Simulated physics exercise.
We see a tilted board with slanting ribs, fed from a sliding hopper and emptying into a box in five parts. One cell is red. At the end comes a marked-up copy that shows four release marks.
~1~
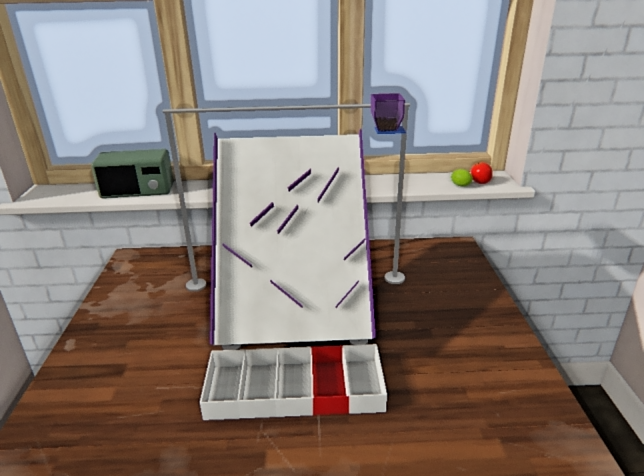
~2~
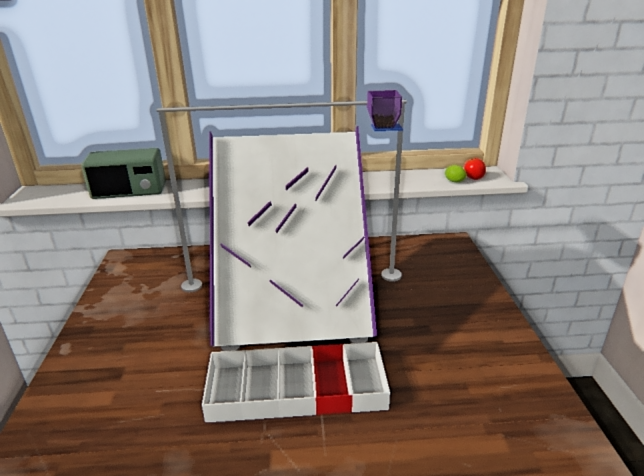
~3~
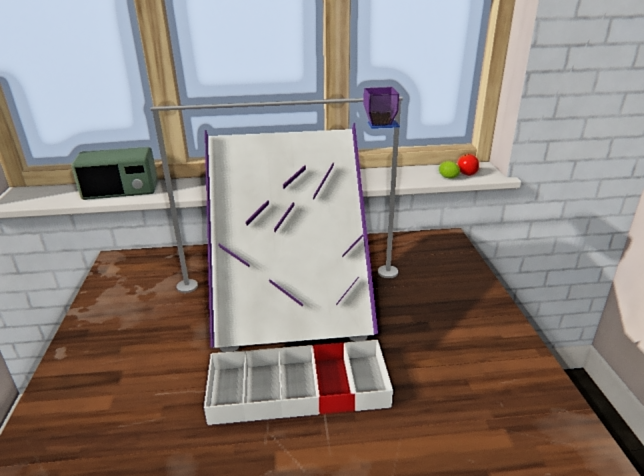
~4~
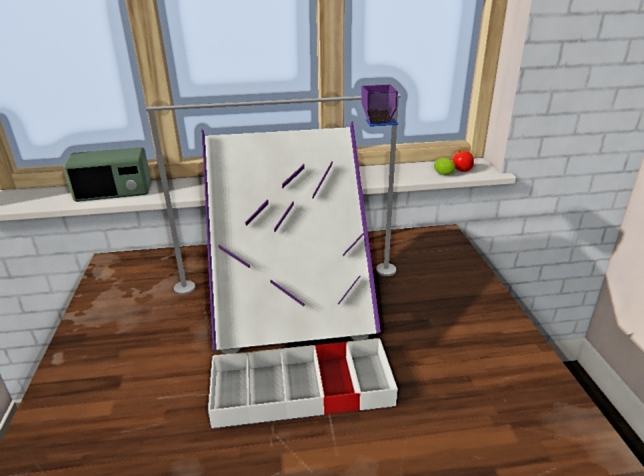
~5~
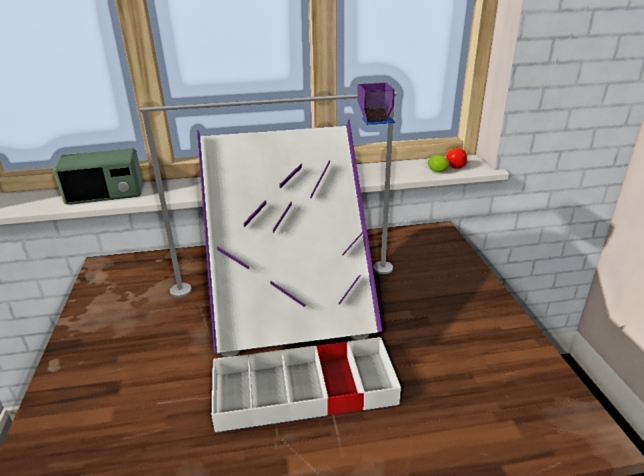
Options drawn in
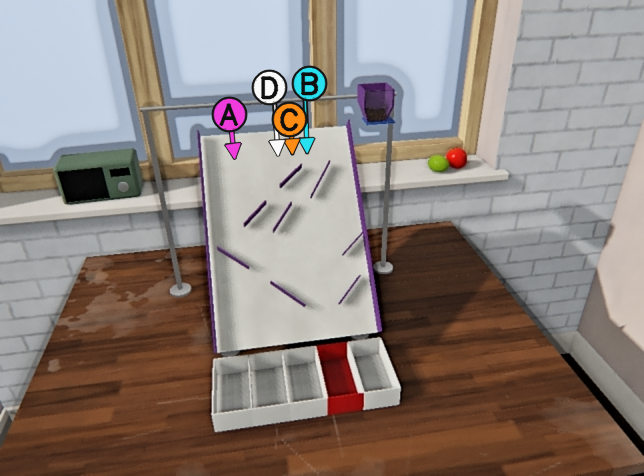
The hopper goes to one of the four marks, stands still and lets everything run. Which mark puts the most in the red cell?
The best mark is B.
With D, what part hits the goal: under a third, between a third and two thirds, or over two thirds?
Mark D gives under a third.
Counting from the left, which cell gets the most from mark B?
The fourth from the left.
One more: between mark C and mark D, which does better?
It is C.
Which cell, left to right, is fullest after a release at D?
The second from the left.
On the marked copy, mark A meets the board at (234, 153); mark B meets the board at (306, 147); mark C meets the board at (292, 148); mark D meets the board at (277, 150).
For mark A, a small share in the red cell, the bulk in other cells, only a few outside the box.
For mark B, close to half in the red cell, close to half in other cells.
For mark C, close to a quarter in the red cell, the bulk in other cells.
For mark D, a small share in the red cell, the bulk in other cells, a small share outside the box.
